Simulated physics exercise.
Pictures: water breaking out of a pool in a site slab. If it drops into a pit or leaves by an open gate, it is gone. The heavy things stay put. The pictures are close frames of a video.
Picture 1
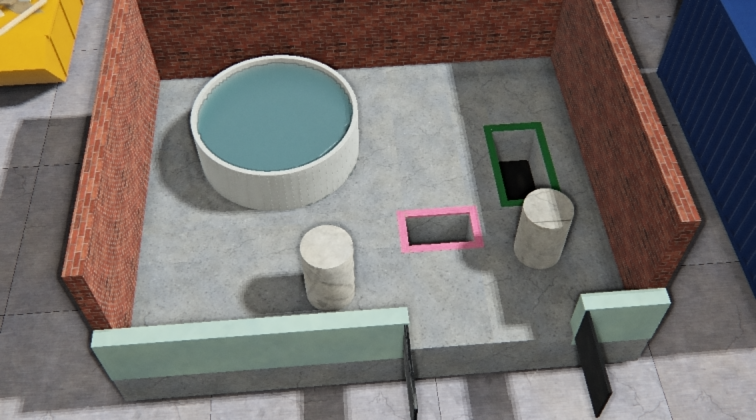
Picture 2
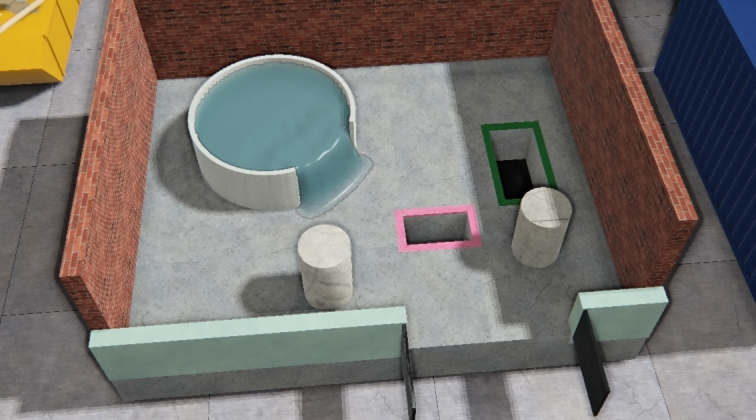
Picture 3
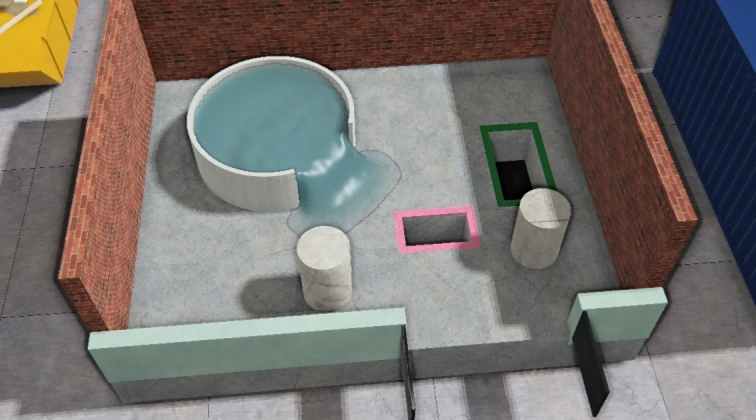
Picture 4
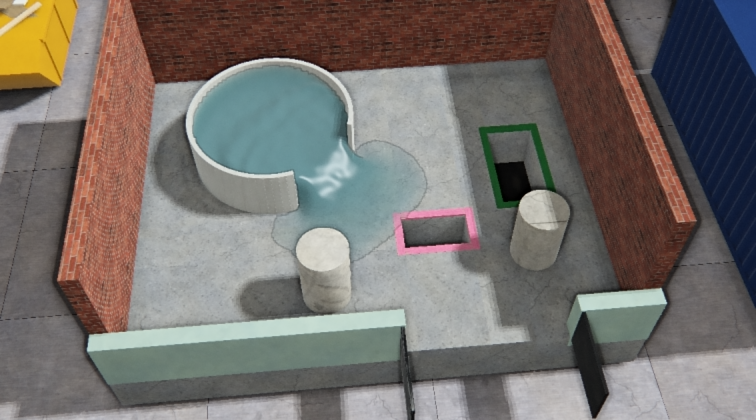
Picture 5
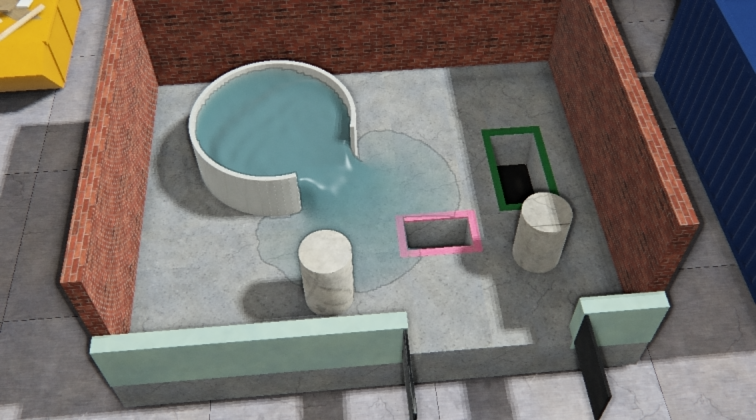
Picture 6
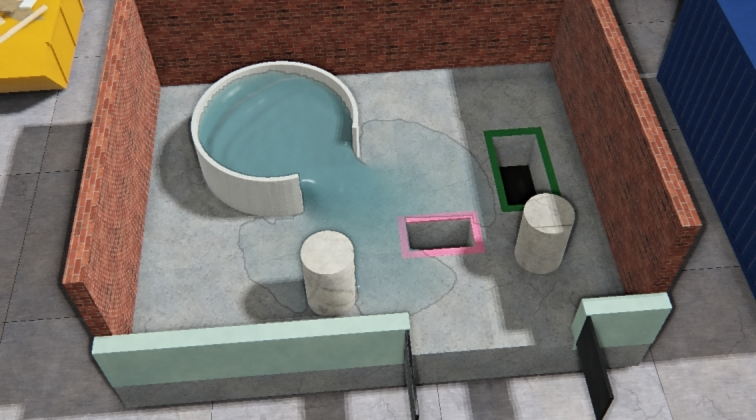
Water pouring from a gap in a round white tank and spreading across a concrete floor, around a pillar and pink-edged opening.
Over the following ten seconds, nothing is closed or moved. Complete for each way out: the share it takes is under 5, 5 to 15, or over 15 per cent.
Completed: For the gate it is over 15 per cent; for the pink pit it is over 15 per cent; for the green pit it is 5 to 15 per cent.
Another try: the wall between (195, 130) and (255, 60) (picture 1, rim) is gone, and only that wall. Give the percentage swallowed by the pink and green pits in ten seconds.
In percent: Pink 4, green 15.
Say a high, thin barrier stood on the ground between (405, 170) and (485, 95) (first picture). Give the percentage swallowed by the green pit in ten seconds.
Green: About 8 %.
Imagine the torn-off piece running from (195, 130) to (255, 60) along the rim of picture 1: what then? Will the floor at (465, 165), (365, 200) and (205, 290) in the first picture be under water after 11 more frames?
The first would be still unwetted, the second still unwetted and the third drenched.
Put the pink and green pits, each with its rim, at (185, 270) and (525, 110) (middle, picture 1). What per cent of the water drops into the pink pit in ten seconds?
Out of every hundred parts, the pink pit gets 4.
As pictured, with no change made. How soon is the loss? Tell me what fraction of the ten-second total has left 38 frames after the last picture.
I'd say about 80 per cent.
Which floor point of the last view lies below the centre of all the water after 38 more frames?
I'd place it roughly at (320, 196).
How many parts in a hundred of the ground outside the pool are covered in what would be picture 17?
Around 40 percent of it.
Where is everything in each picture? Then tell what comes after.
In the first frame, still water in the round tank at (275, 115).
In the second frame, water pours out at (332, 175) and has run to (368, 163).
In the third frame, the front is at (394, 168), out from the gap at (331, 177).
In the fourth frame, water pours out at (331, 180) and has run to (422, 185).
In the fifth frame, water pours out at (333, 182) and has run to (454, 204).
In the sixth frame, the front is at (489, 218), out from the gap at (335, 183).
A moment on, water covers 35 % of the floor; the gate 1 %, the pink pit 7 %, the green pit 1 %.
Next, water covers 40 % of the floor; the gate 7 %, the pink pit 13 %, the green pit 4 %.
Then, water covers 50 % of the floor; the gate 14 %, the pink pit 19 %, the green pit 7 %.
Later, water covers 65 % of the floor; the gate 22 %, the pink pit 25 %, the green pit 10 %.
In the end, water covers 75 % of the floor; the gate 27 %, the pink pit 30 %, the green pit 13 %.
